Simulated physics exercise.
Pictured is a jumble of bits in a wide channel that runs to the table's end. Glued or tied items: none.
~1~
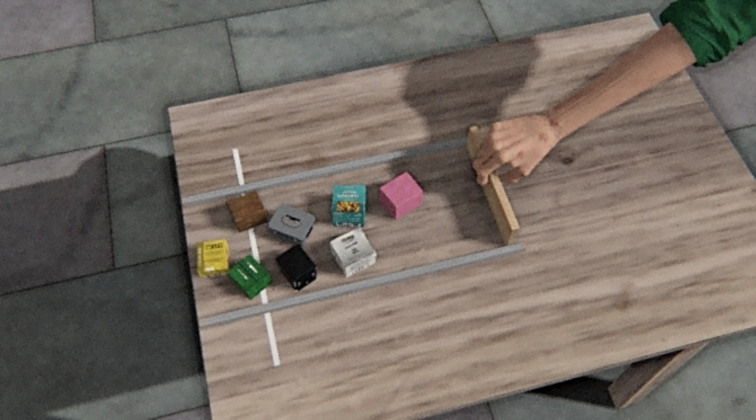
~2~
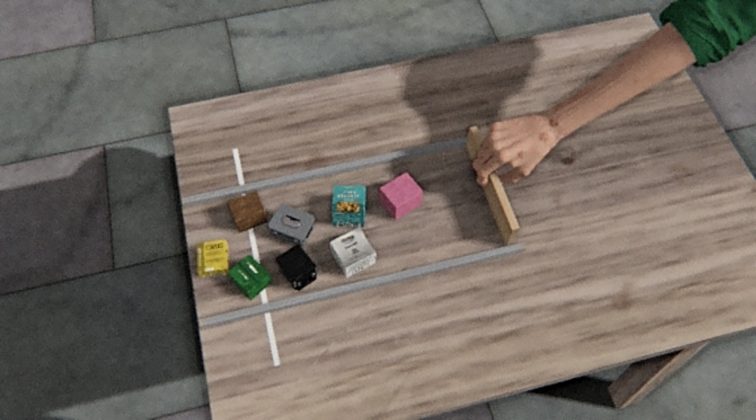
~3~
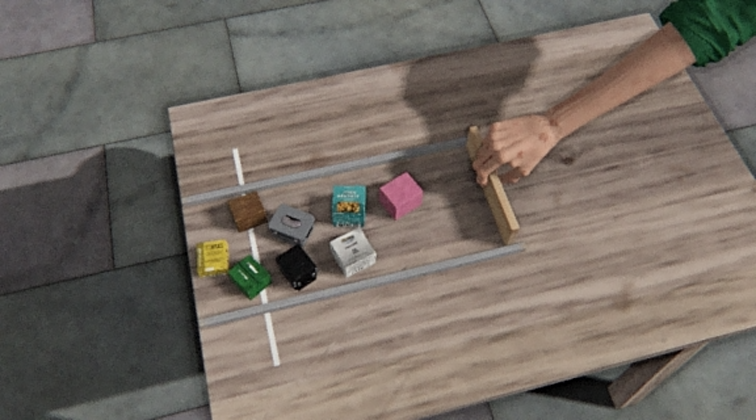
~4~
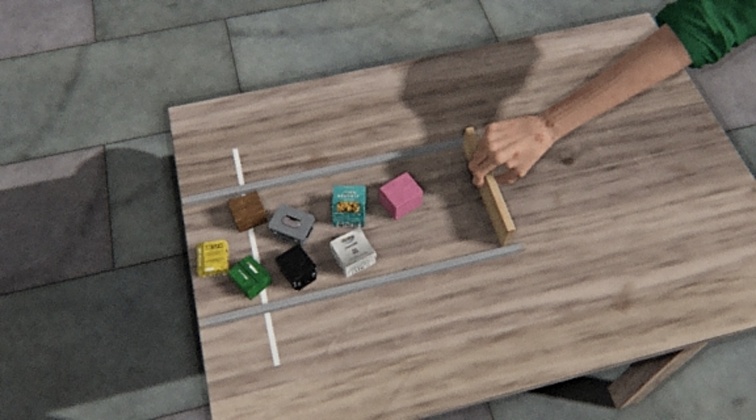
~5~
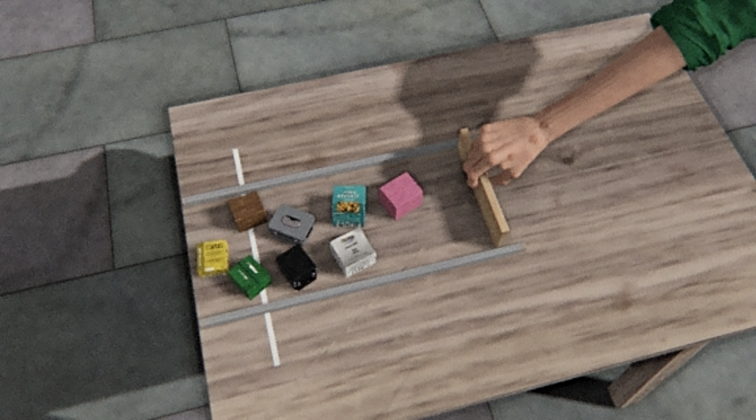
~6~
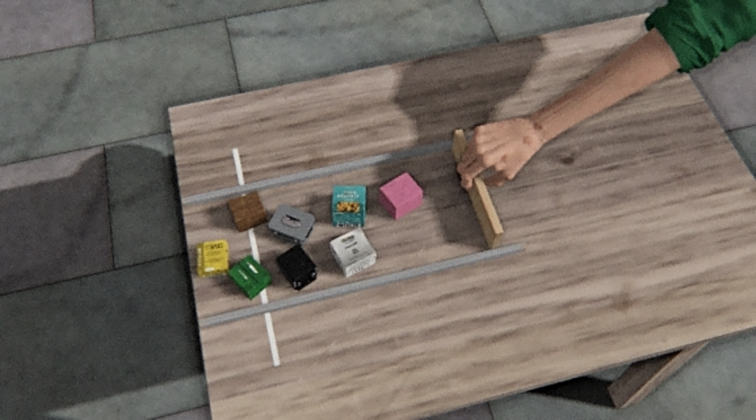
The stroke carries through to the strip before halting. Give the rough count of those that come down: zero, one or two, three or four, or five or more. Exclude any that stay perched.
After that push a few more than two come off the table, three or four.
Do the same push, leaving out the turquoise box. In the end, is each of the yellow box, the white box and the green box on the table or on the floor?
Result: Yellow box comes off, white box stays, green box comes off.
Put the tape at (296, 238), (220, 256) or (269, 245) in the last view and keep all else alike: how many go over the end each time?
Try by try, 1, 6 and 2.
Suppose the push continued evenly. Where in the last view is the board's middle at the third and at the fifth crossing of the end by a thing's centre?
About (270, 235), then (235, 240).
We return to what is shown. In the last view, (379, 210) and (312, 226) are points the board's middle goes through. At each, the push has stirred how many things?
Tally: 3; 8.
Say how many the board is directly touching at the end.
Contact count: 2.
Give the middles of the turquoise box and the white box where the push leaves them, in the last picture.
About (200, 247), and about (242, 276).
Soon after, none off yet; yellow box at rest near (213, 259); green box at rest near (250, 277); brown block at rest near (248, 212).
In the end, the number that fall off is three or four; gone, grey case, green box and yellow box.
